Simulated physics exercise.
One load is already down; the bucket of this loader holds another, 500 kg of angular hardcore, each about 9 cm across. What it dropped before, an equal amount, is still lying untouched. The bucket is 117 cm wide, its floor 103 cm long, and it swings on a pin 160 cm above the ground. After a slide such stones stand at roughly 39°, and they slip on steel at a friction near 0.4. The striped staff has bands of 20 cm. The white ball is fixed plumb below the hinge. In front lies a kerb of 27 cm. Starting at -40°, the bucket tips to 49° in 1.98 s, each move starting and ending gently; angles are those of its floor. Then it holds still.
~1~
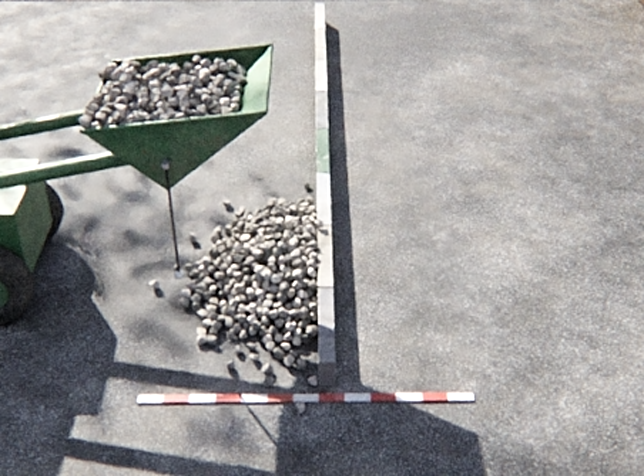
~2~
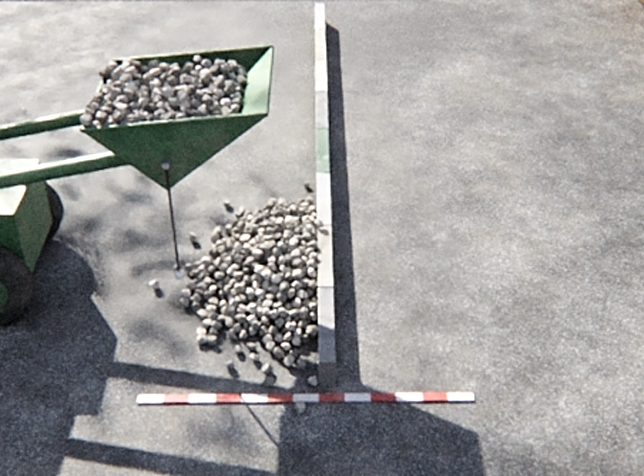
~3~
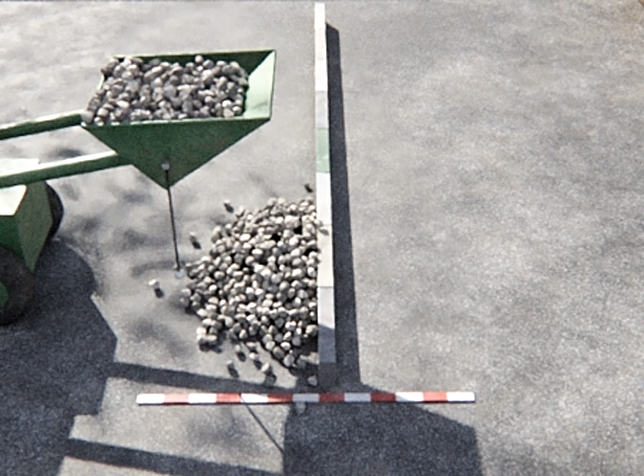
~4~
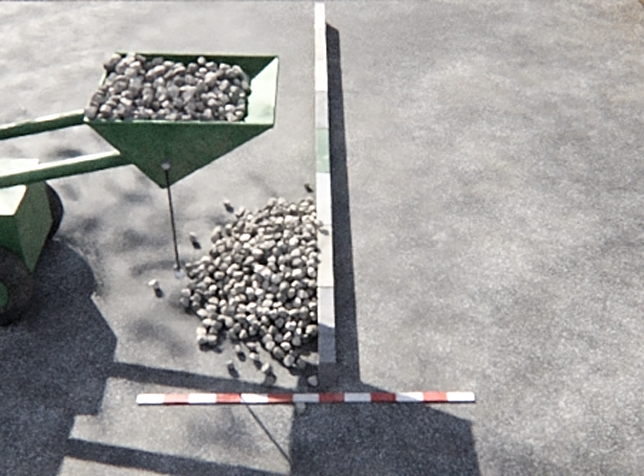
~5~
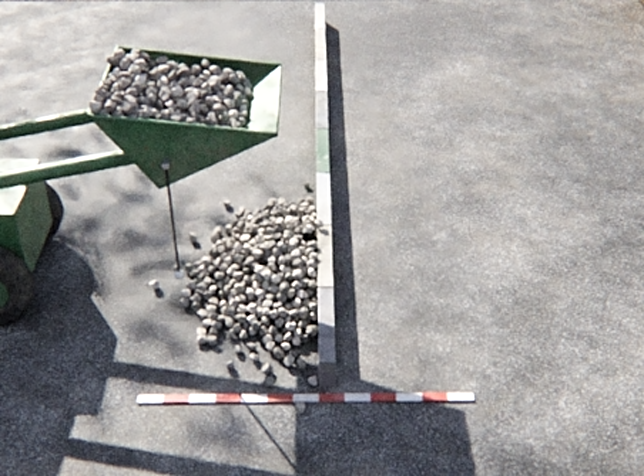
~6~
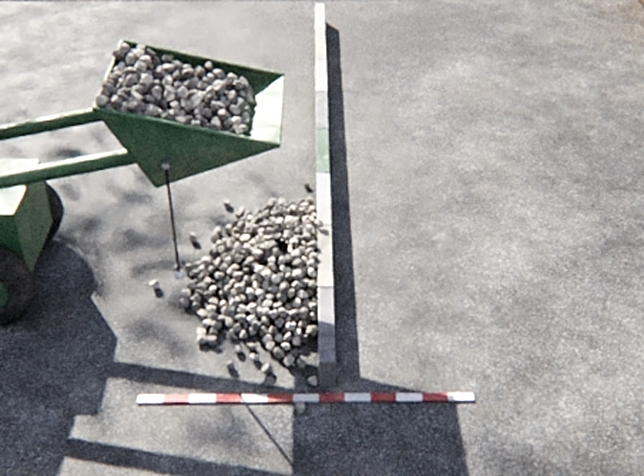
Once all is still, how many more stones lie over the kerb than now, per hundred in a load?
Some 12 per cent is added.
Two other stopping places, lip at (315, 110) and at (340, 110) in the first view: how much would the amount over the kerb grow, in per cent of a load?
First some 65, then 95 per cent.
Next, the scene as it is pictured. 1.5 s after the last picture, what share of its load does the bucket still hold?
It holds some 10 per cent.
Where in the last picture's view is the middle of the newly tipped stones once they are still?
Near (285, 256).
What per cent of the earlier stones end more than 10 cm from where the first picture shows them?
About 5 per cent.
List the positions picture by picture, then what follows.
The bucket is at -40°, its lip at (267, 113); the top of the load is at (198, 71). The earlier load is highest near (287, 241), 32 cm above ground level, 100 % on this side of the kerb, in the first frame.
Lip at (268, 114), floor tilted -39°, highest stones at (178, 73), in the second frame.
The bucket is at -36°, its lip at (270, 119); the top of the load is at (140, 73), in the third frame.
The bucket is at -32°, its lip at (274, 126); the top of the load is at (126, 66), in the fourth frame.
Lip at (277, 135), floor tilted -27°, highest stones at (128, 61), in the fifth frame.
Lip at (280, 146), floor tilted -20°, highest stones at (133, 57), in the sixth frame.
Then, 0.9 s after the last picture the floor is at 35°; in per cent of one load, 96 in the bucket, 104 on this side of the kerb; the foremost stones are at (314, 270).
Then, 1.5 s after the last picture the floor is at 49°; in per cent of one load, 12 in the bucket, 185 on this side of the kerb, 3 over the kerb; the foremost stones are at (366, 274).
Then, 1.8 s after the last picture the floor is at 49°; in per cent of one load, 0 in the bucket, 192 on this side of the kerb, 8 over the kerb; the foremost stones are at (410, 286).
Then, 4.7 s after the last picture the floor is at 49°; in per cent of one load, 0 in the bucket, 188 on this side of the kerb, 12 over the kerb; the foremost stones are at (425, 282). Net gain over the kerb, 12.
